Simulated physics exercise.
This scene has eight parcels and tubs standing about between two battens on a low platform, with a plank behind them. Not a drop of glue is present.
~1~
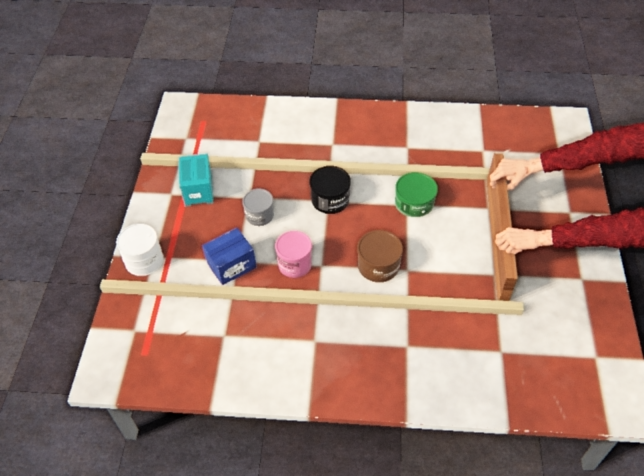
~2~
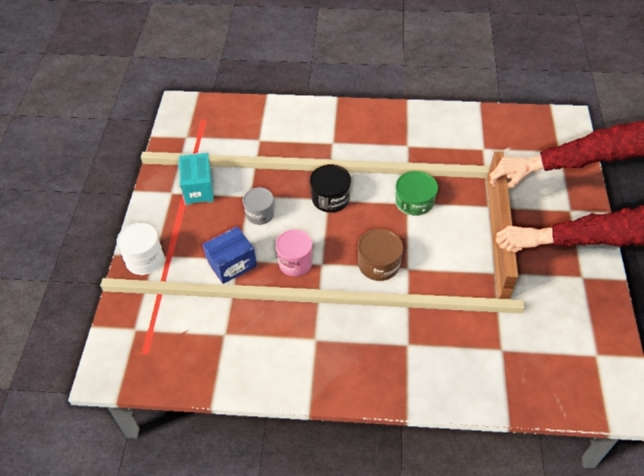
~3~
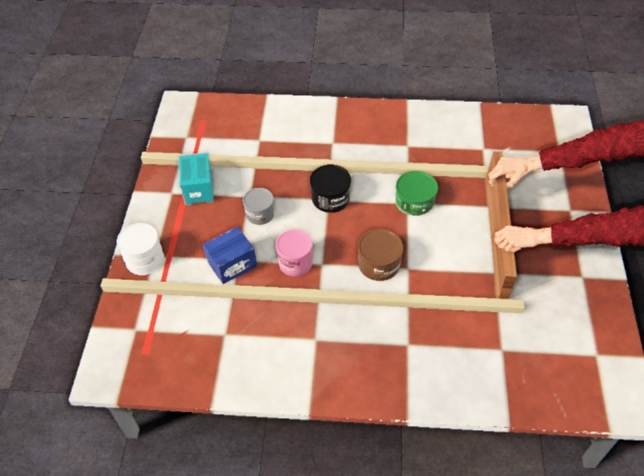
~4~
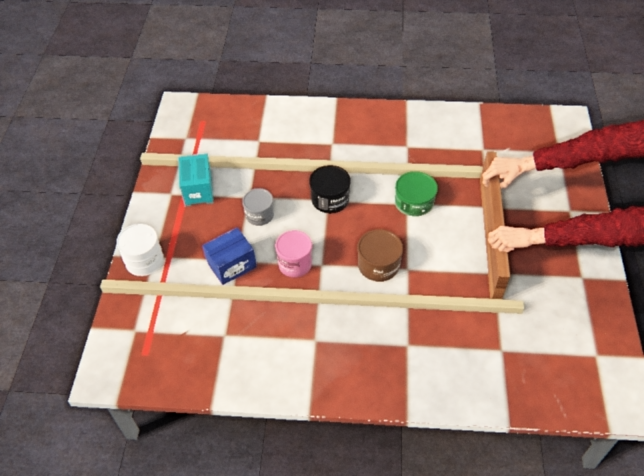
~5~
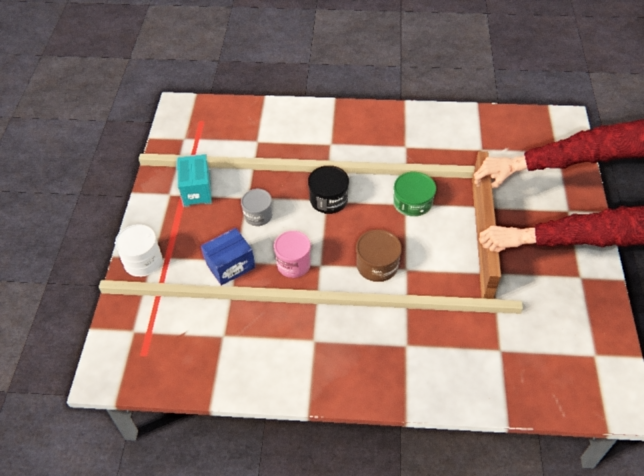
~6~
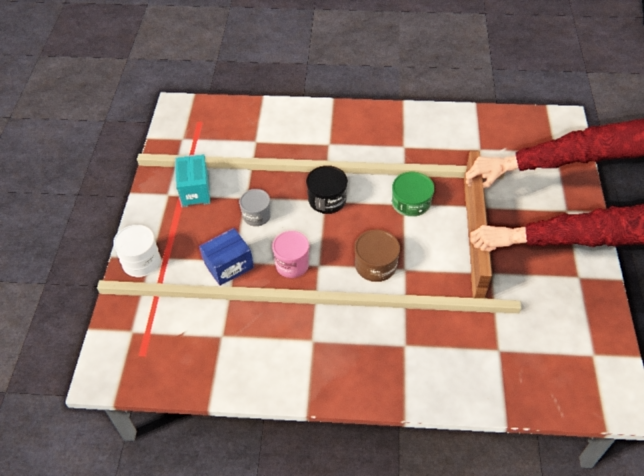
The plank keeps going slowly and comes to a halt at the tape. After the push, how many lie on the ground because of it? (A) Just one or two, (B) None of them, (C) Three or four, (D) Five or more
Three or four (C).
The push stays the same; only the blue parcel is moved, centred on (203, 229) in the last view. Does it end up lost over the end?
Placed there, the blue parcel is still up there.
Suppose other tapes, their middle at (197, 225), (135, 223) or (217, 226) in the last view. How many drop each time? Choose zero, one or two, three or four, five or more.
Three to four; 5 or more; either one or two.
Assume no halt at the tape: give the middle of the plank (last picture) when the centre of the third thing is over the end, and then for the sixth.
Near (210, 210) first, near (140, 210) second.
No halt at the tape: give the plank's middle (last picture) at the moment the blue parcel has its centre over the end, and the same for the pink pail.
The middle is at (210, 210) when it's the blue parcel, and at (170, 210) when it's the pink pail.
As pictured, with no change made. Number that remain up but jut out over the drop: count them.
That'd be 1.
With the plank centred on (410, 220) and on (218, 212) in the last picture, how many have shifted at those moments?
1, then 8.
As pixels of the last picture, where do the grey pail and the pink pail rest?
Grey pail: (159, 213); pink pail: (106, 259).
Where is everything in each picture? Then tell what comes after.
In the first picture, white canister (141, 250); turquoise tote (196, 180); blue parcel (230, 257); plank (501, 225); tape (177, 223).
In the second picture, turquoise tote (196, 179); black pail (331, 189).
In the third picture, blue parcel (230, 256); pink pail (295, 253).
In the fourth picture, white canister (141, 250); grey pail (259, 208).
In the fifth picture, turquoise tote (195, 180); brown pail (378, 256).
In the sixth picture, white canister (138, 251); turquoise tote (193, 180); blue parcel (227, 257); plank (477, 223); tape (174, 224).
Early on, none off yet; white canister at rest near (138, 251); turquoise tote at rest near (193, 180); blue parcel at rest near (227, 257).
A while later, none off yet; white canister travelled a little near (133, 250); turquoise tote travelled a little near (184, 180); blue parcel travelled about its own width near (171, 262).
Finally, the number that fall off is three or four; lost, black pail, blue parcel, turquoise tote and white canister.
